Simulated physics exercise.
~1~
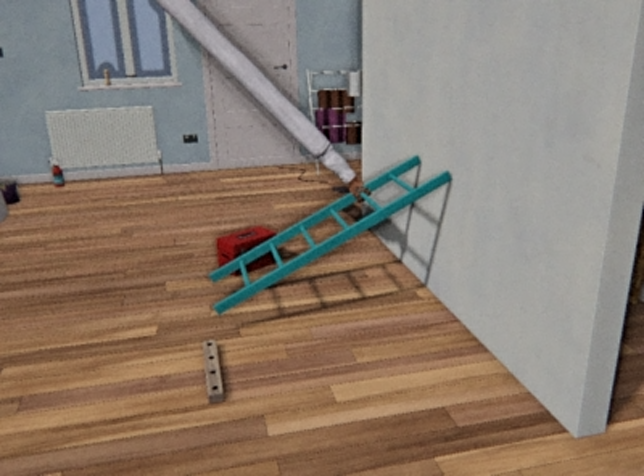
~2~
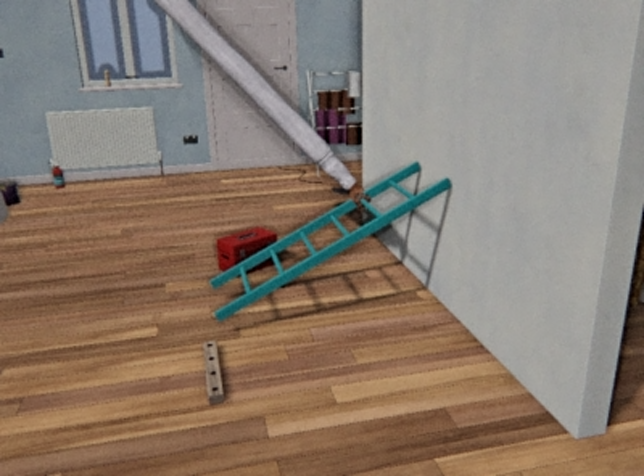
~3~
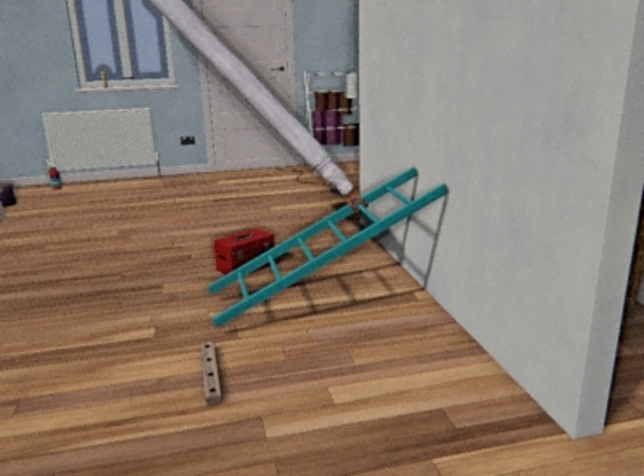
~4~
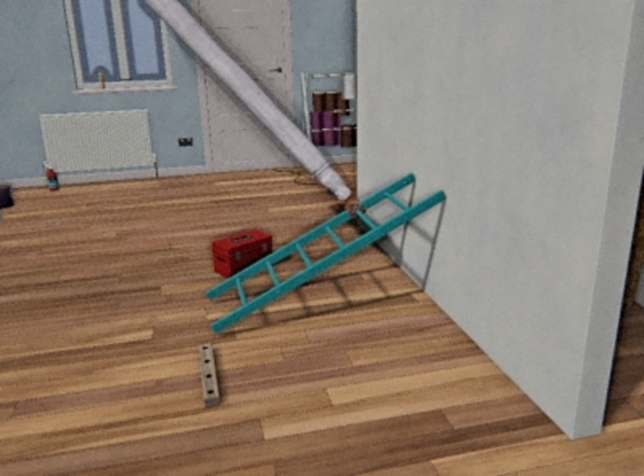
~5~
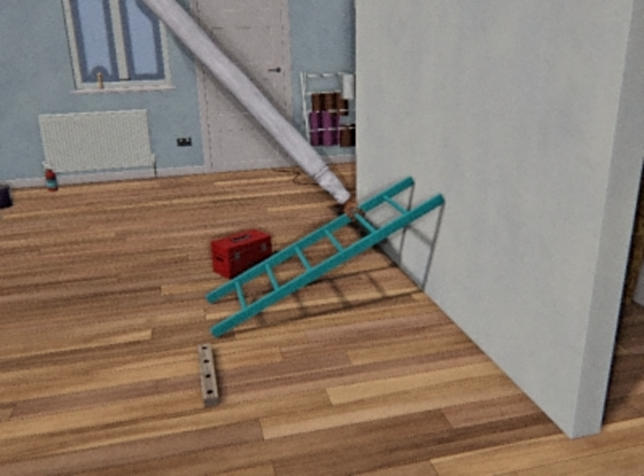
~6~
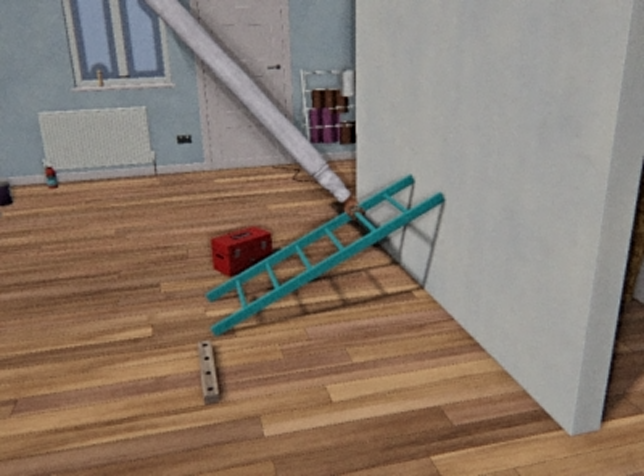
The footage shows a turquoise ladder leaning at a low slant against a pale wall on a wooden floor, near a red toolbox and a batten; the ladder shifts slightly downward, then stays nearly still.
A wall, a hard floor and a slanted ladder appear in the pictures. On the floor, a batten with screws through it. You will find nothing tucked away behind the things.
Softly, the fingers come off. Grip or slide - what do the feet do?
It goes down.
Then, 0.28 s on from there, turquoise ladder turned 11° from its first pose near (313, 271).
Then, 0.40 s on from there, turquoise ladder turned 26° from its first pose near (310, 302).
In the end, the turquoise ladder gives way at the feet, near (310, 301); the other things unmoved.
